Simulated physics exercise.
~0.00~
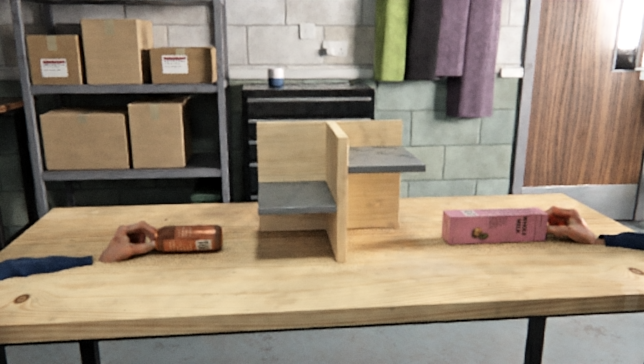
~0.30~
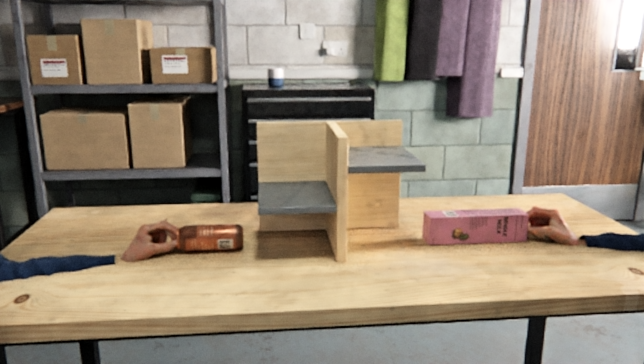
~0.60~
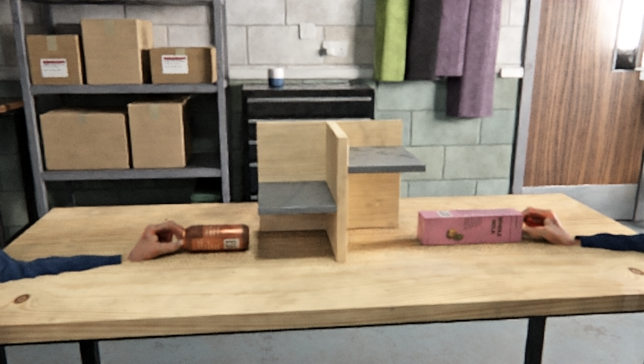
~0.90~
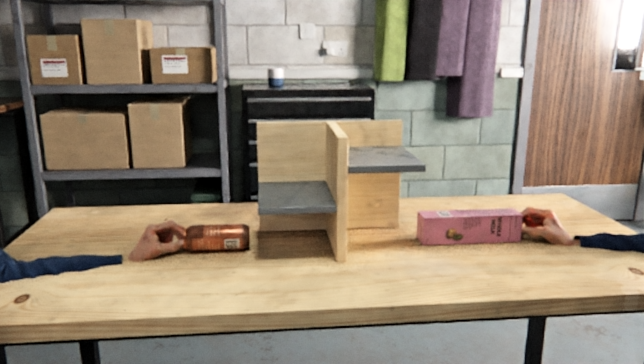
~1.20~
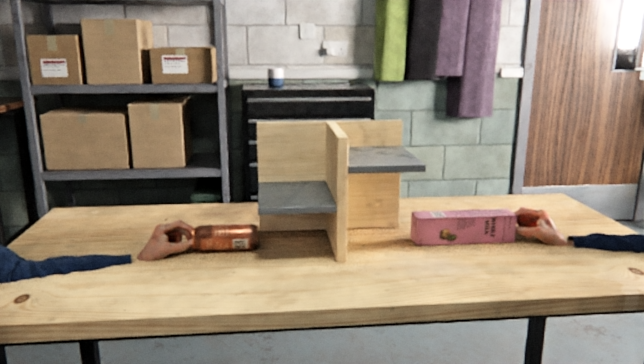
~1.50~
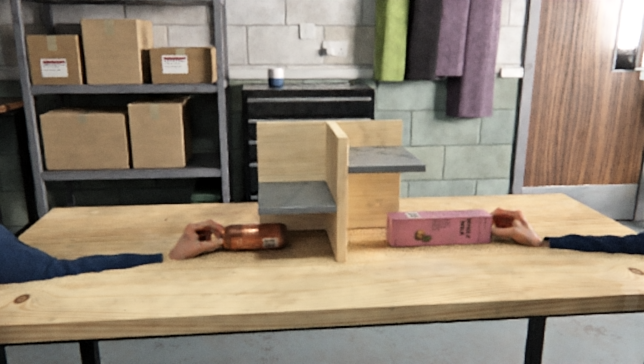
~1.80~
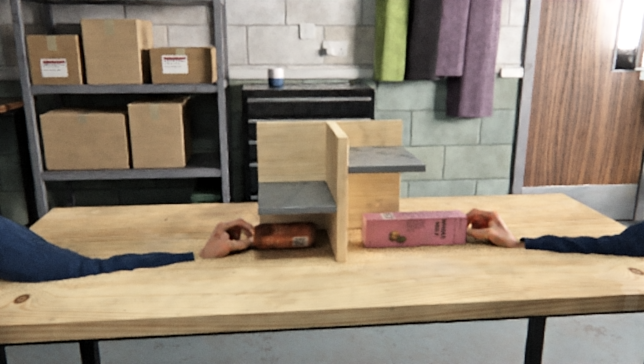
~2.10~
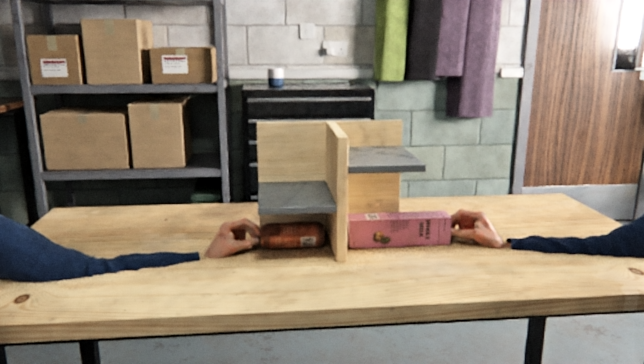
In a workshop with block walls, a steady front view looks across a pale wooden table, with boxes on shelving at the left and green and purple cloths hanging behind. A wooden unit with a central upright and two grey shelves, the left one lower, stands in the middle. At the left a hand holds an orange can on its side, and at the right another holds a pink carton lying flat. Both hands push inward, pause briefly, then continue. The can slides beneath the left shelf as the carton slides under the right one, ending near the upright.
